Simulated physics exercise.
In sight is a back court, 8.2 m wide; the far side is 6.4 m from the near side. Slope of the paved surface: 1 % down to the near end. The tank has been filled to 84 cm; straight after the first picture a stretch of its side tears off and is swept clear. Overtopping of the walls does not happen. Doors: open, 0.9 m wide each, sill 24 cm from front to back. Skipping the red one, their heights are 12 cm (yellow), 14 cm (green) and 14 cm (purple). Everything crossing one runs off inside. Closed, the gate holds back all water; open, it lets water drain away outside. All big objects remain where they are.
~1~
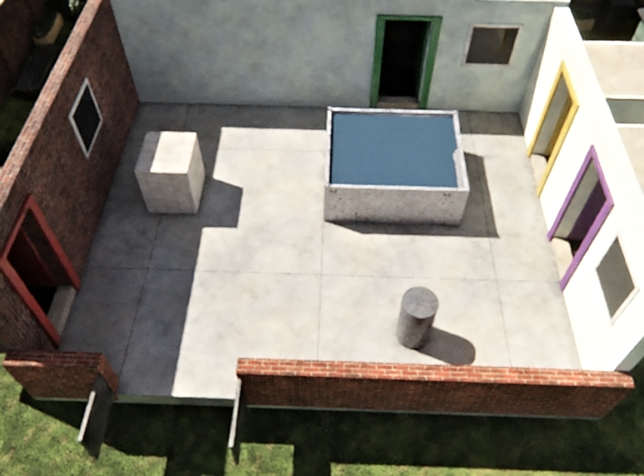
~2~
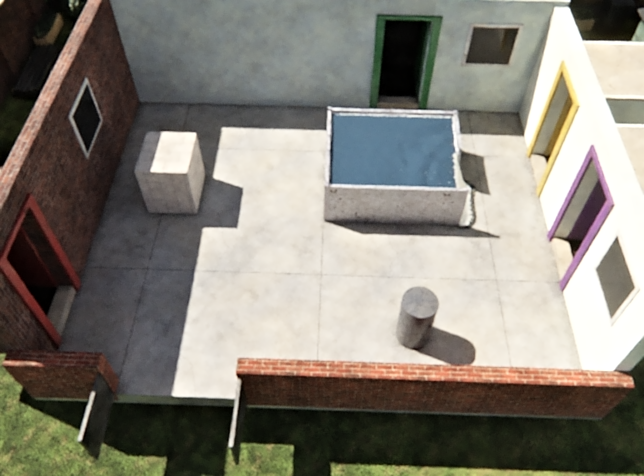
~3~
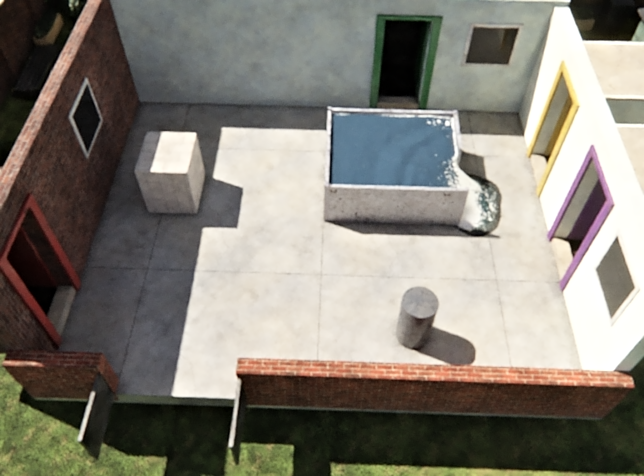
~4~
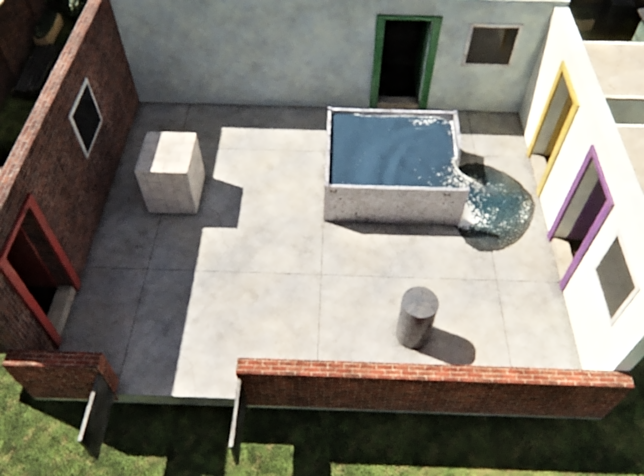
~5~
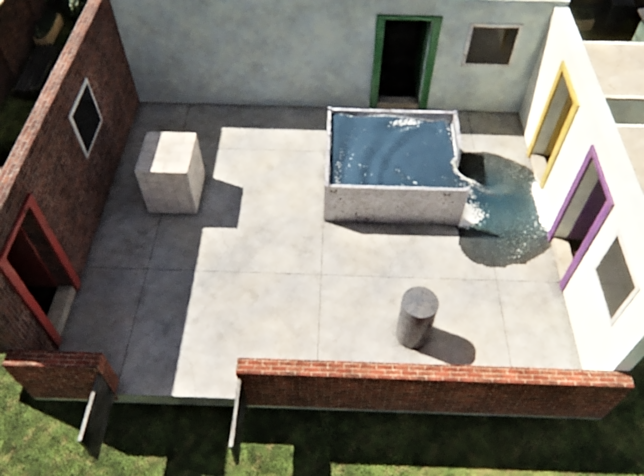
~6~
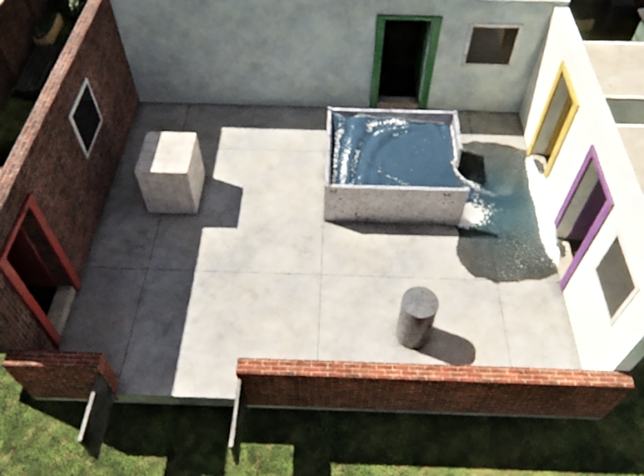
In a walled courtyard, water pours from the tank's right side and spreads across the paving.
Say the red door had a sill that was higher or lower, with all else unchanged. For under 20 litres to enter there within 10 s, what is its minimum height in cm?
Its minimum height would be about 7.5 cm.
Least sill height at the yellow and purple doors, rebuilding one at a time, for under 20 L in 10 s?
About 33 cm at yellow and 30 cm at purple.
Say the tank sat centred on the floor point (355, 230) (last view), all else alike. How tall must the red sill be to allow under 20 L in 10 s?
Then roughly 9.0 cm.
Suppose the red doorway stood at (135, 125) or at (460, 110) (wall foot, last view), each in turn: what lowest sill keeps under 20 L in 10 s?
7.5 and 11.0 cm.
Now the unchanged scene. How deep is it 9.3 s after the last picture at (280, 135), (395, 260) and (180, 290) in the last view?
Respectively 3 cm, 3 cm and 4 cm.
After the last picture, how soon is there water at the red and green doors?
Red 4.5 s, green 1.8 s.
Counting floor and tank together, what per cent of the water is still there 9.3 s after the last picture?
Share still there: Approx. 86 percent.
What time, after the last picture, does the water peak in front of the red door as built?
I'd guess close to 5.0 seconds.
Then, 0.7 s after the last picture water covers 15 % of the floor, deepest (53 cm) near (539, 211); it has not reached the red door.
Then, 2.3 s after the last picture water covers 30 % of the floor, deepest (38 cm) near (572, 395); it has not reached the red door.
Then, 9.3 s after the last picture water covers 95 % of the floor, deepest (14 cm) near (572, 395); 8 cm at the red door, 0 litres in over its 19 cm sill.
At the red door as built, the water peaked near 13 cm, 5.1 s after the last picture.
With a sill of 6.5 cm, 33 litres would have come in within the 10 s; with 9 cm, 9 litres. So under 20 litres takes about 7.5 cm.
